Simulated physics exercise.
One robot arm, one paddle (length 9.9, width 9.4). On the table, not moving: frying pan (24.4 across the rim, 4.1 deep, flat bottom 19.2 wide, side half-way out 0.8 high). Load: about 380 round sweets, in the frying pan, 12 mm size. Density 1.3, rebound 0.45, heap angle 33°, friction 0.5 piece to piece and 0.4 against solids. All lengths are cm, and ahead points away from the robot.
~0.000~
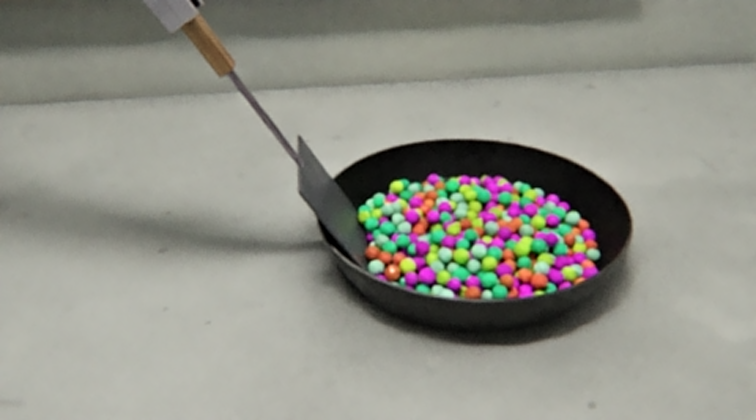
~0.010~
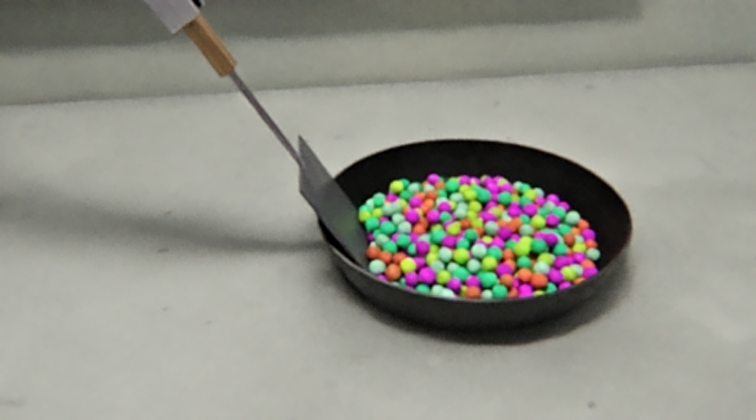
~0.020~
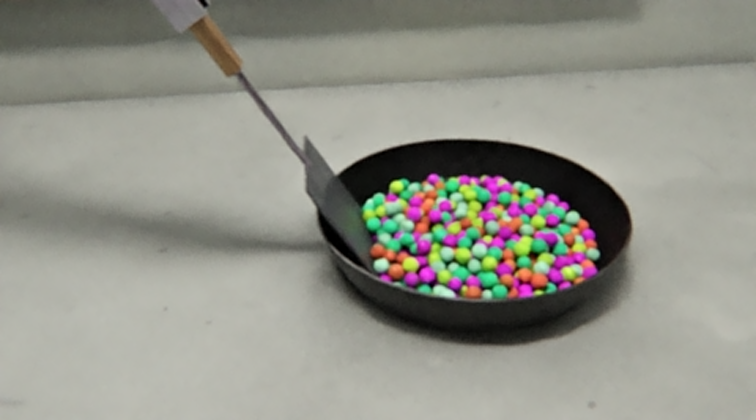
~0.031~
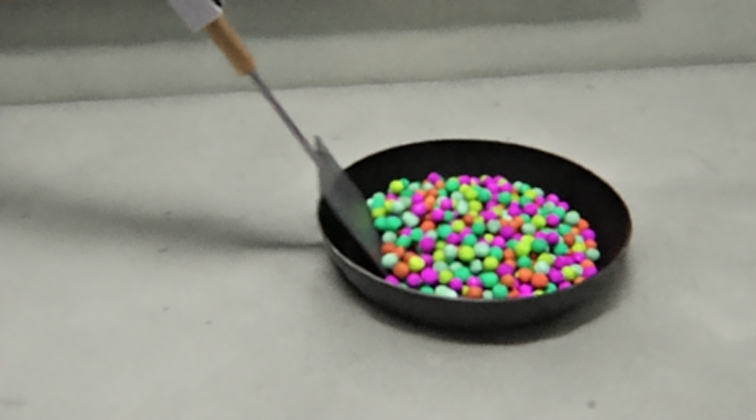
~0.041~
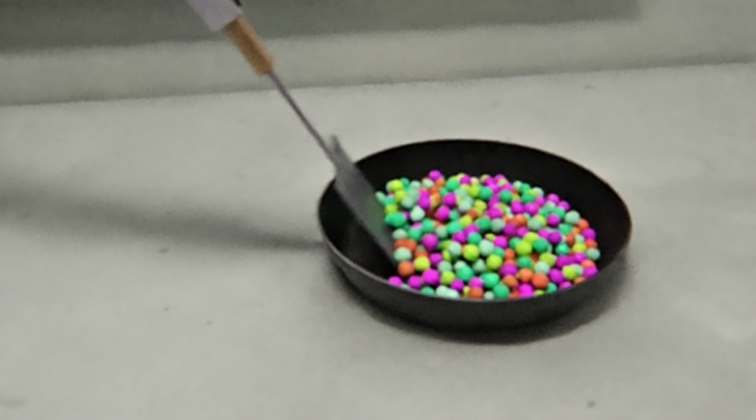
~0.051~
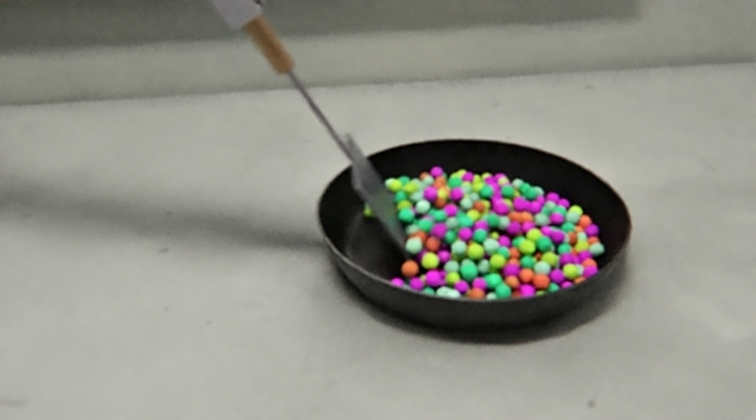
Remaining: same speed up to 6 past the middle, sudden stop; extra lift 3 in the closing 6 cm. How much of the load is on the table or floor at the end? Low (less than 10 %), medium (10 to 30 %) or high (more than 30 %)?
A medium share, 10 to 30 %, ends on the table or floor.
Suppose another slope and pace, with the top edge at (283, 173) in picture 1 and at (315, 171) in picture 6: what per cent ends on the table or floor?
Some 10 per cent.
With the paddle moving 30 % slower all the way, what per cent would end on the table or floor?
Then about 15 per cent.
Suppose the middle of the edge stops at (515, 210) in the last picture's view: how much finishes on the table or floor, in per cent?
Some 15 per cent.
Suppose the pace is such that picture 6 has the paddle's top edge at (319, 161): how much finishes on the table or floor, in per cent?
About 0 per cent.
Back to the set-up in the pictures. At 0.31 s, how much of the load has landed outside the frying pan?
About 15 per cent.
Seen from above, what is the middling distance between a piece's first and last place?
Some 4 cm.
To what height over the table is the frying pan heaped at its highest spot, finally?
Roughly 5.0 cm.
After 0.08 s, sloping 60°, highest piece 7 above the table; 380 in the frying pan.
After 0.10 s, sloping 60°, highest piece 9 above the table; 380 in the frying pan.
After 0.31 s, sloping 60°, highest piece 10 above the table; 297 in the frying pan, 62 on the table or floor, 21 on the blade or in flight.
After 1.36 s, sloping 60°, highest piece 5 above the table; 297 in the frying pan, 83 on the table or floor.
At rest, 297 in the frying pan, 83 on the table or floor. That is 22 % on the table or floor.
